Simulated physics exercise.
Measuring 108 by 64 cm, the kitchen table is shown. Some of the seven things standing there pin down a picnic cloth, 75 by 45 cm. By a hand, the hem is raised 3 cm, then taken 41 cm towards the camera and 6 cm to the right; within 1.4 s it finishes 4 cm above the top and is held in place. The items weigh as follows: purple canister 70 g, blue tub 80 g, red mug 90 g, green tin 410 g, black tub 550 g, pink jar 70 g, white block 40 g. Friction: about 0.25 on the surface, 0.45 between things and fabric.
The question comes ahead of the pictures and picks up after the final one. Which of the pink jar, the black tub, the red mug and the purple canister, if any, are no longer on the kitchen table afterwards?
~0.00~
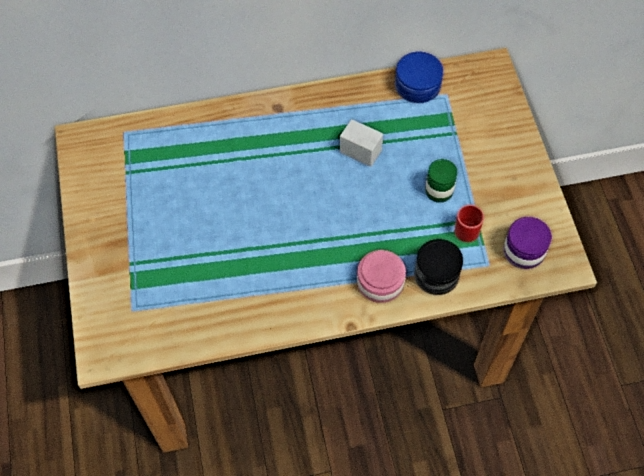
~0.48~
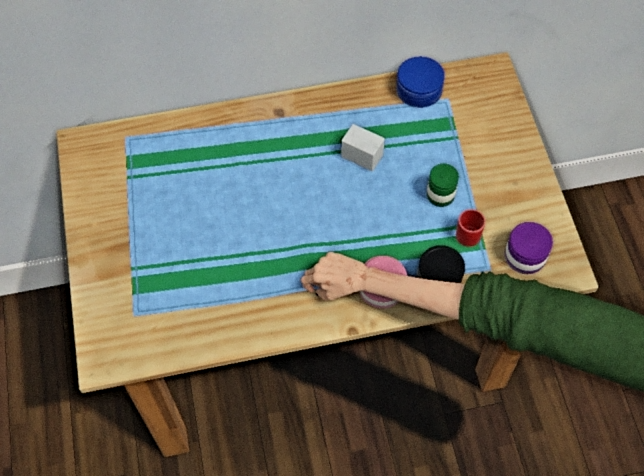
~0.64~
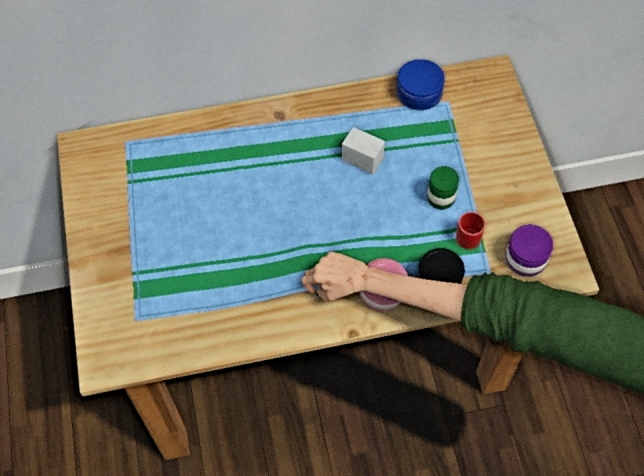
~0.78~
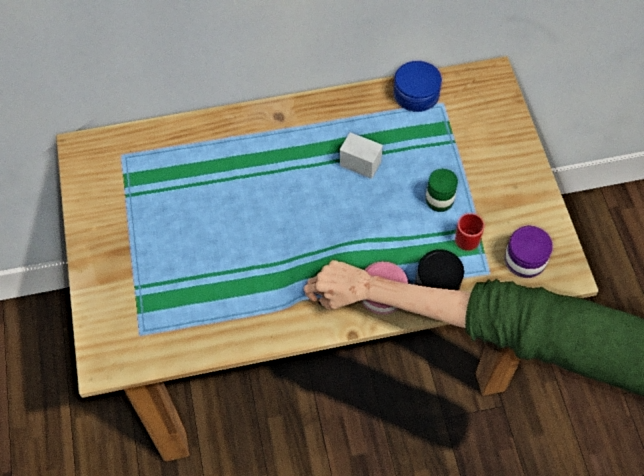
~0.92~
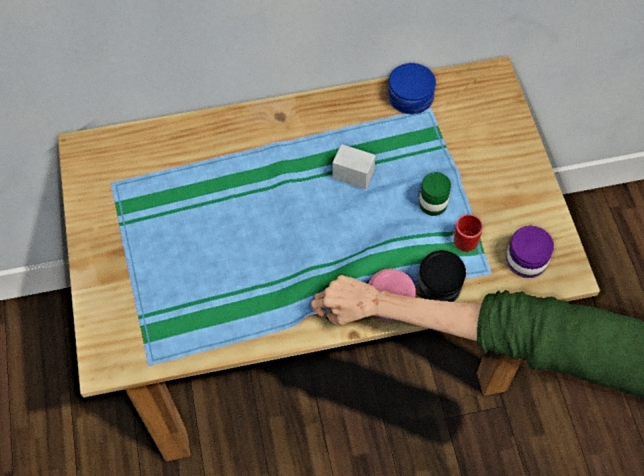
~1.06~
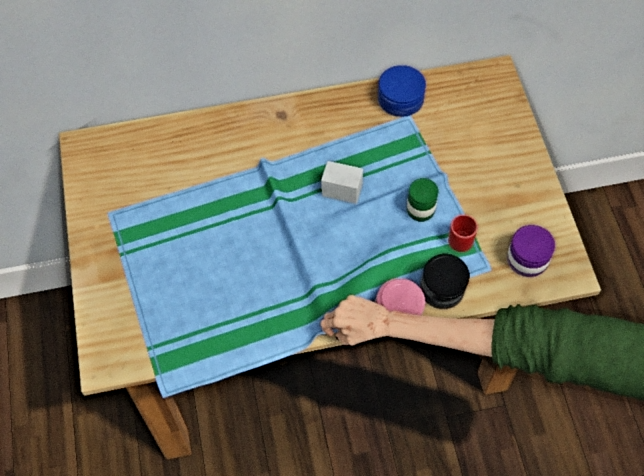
My prediction: I think the pink jar won't hold out up there; I think the black tub won't hold out up there; I think the red mug won't hold out up there; I think the purple canister will hold out up there.
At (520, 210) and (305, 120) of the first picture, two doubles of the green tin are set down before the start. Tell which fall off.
Going through them in turn, one survives up there and then one survives up there.
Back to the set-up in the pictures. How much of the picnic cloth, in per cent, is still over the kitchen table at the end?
I'd estimate close to 0 per cent.
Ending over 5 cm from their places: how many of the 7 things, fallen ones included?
6.
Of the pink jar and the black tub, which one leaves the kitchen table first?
Pink.
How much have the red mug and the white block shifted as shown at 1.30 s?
For the red mug, 8 centimetres, and for the white block, 25 centimetres.
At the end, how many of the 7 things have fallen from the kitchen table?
Total: 5.
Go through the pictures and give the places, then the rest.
The first frame shows pink jar (382, 268); black tub (440, 259); red mug (471, 216); purple canister (530, 235); picnic cloth corners (132, 311) (124, 132) (489, 266).
The second frame shows picnic cloth corners (134, 316) (125, 137); grip (314, 289).
The third frame shows picnic cloth corners (135, 321) (126, 142); grip (314, 290).
The fourth frame shows white block (361, 147); blue tub (418, 78); picnic cloth corners (140, 336) (121, 155); grip (317, 298).
The fifth frame shows red mug (470, 225); pink jar (391, 288); green tin (437, 184); picnic cloth corners (149, 366) (111, 183); grip (324, 313).
The sixth frame shows pink jar (401, 297); black tub (446, 273); red mug (464, 226); purple canister (534, 243); picnic cloth corners (108, 213) (491, 270); grip (334, 333).
At 1.3 s, 80 % of the picnic cloth is still over the top; pink jar 12 cm off its start, red mug 7 cm off its start, black tub 6 cm off its start.
At 1.5 s, 55 % of the picnic cloth is still over the top; pink jar over the edge, red mug 14 cm off its start, black tub 11 cm off its start.
At 1.8 s, 25 % of the picnic cloth is still over the top; pink jar over the edge, red mug 24 cm off its start at (435, 333), black tub over the edge.
At 2.0 s, 10 % of the picnic cloth is still over the top; pink jar over the edge, red mug over the edge, black tub over the edge.
At 3.6 s, 0 % of the picnic cloth is still over the top; red mug over the edge, pink jar over the edge, black tub over the edge, purple canister 0 cm off its start at (534, 243).
